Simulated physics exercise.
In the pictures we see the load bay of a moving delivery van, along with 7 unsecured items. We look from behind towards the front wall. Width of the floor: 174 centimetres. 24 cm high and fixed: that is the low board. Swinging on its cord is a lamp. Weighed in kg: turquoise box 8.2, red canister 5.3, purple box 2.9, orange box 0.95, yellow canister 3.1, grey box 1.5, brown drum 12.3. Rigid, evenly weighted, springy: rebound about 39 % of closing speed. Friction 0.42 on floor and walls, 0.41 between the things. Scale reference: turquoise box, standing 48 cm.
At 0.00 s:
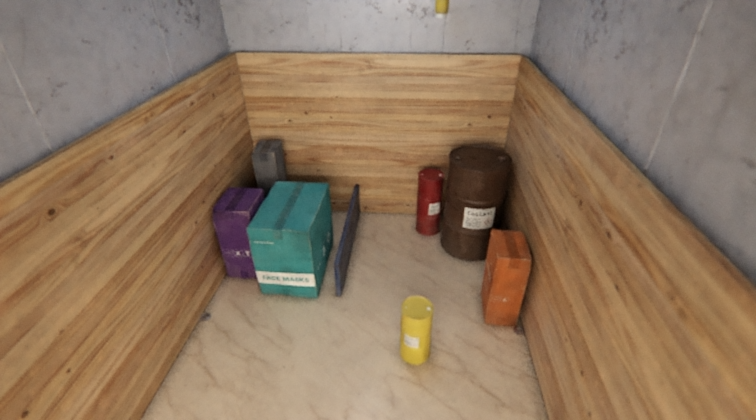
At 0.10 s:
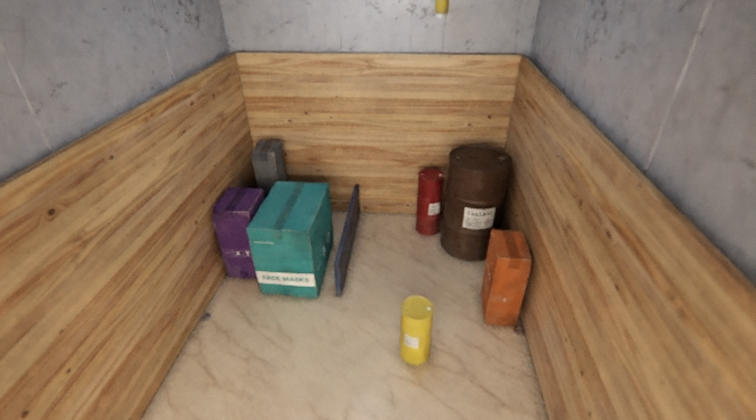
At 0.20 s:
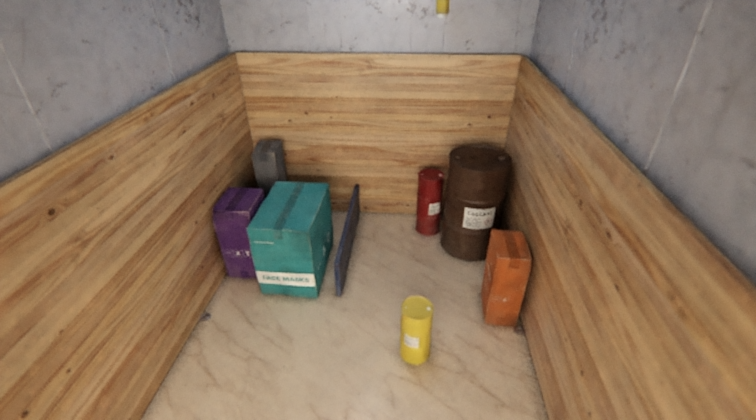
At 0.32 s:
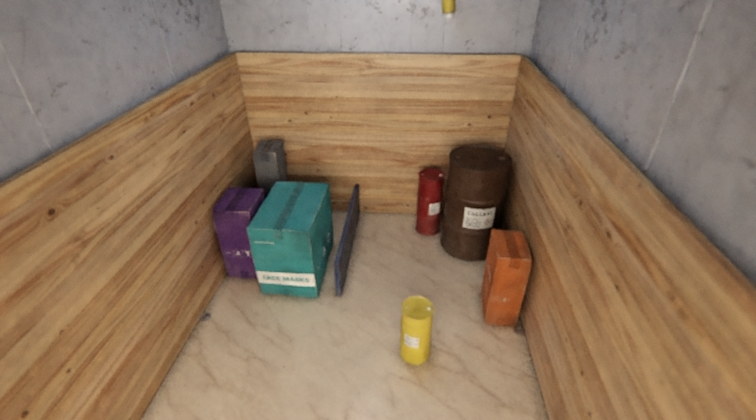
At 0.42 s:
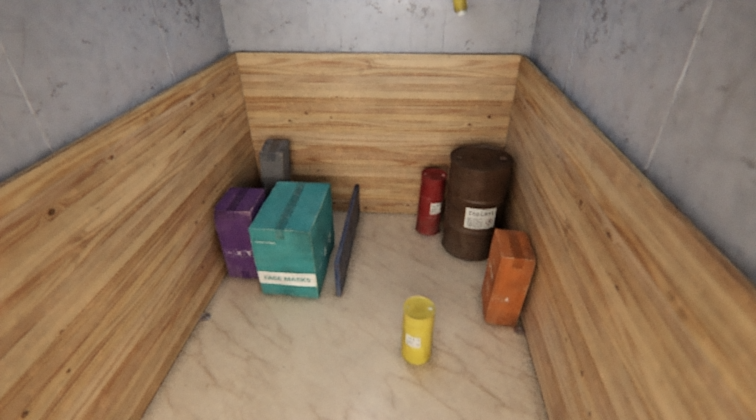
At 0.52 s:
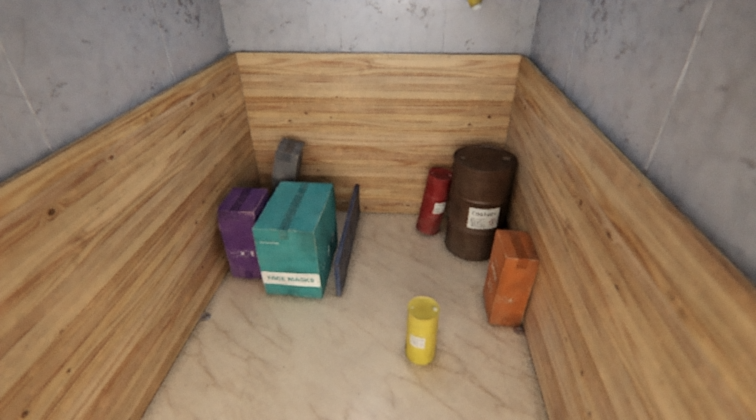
Wood-panelled lower walls and grey upper walls enclose a van's load bay, seen from behind and slightly above, facing the front wall. Purple, turquoise and grey boxes stand left beside a thin dark panel, with a yellow canister near centre and a red canister, brown drum and orange box right. The camera stays still as the hanging yellow lamp swings right, then the grey box and red canister lean right and others shift slightly.
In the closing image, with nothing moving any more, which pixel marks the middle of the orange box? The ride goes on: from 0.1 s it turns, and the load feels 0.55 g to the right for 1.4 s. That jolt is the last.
The middle of the orange box is at roughly (510, 279) in the final view.
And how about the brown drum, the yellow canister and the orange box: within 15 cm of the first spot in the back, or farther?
Brown drum: Remains in place; yellow canister: Is displaced; orange box: Remains in place.
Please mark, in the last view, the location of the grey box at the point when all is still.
Near (334, 195).
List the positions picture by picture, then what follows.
The first frame shows smooth; orange box (504, 278); turquoise box (296, 237).
The second frame shows smooth; purple box (246, 234); yellow canister (416, 331).
The third frame shows load feels 0.22 g right; grey box (274, 188); brown drum (474, 203).
The fourth frame shows load feels 0.48 g right; turquoise box (296, 237); red canister (429, 203).
The fifth frame shows load feels 0.55 g right; grey box (277, 187) 5° off upright; purple box (247, 233).
The sixth frame shows load feels 0.55 g right; orange box (508, 278) moved 2 cm; grey box (285, 187) 14° off upright.
After 0.62 s, load feels 0.55 g right; orange box moved 3 cm near (510, 279); grey box 31° off upright; red canister 11° off upright.
After 0.72 s, load feels 0.55 g right; orange box moved 3 cm near (510, 279); grey box 57° off upright; red canister 17° off upright.
After 0.92 s, load feels 0.55 g right; orange box moved 3 cm near (510, 279); grey box 53° off upright; red canister 32° off upright.
After 1.12 s, load feels 0.55 g right; orange box moved 3 cm near (510, 279); grey box 54° off upright; red canister 36° off upright.
In the end (2.1 s), toppled in the back, red canister and grey box; not toppled but over 15 cm from the start, yellow canister; the other 4 under 15 cm from the start. At the end, from the last picture's camera, orange box near (510, 279).
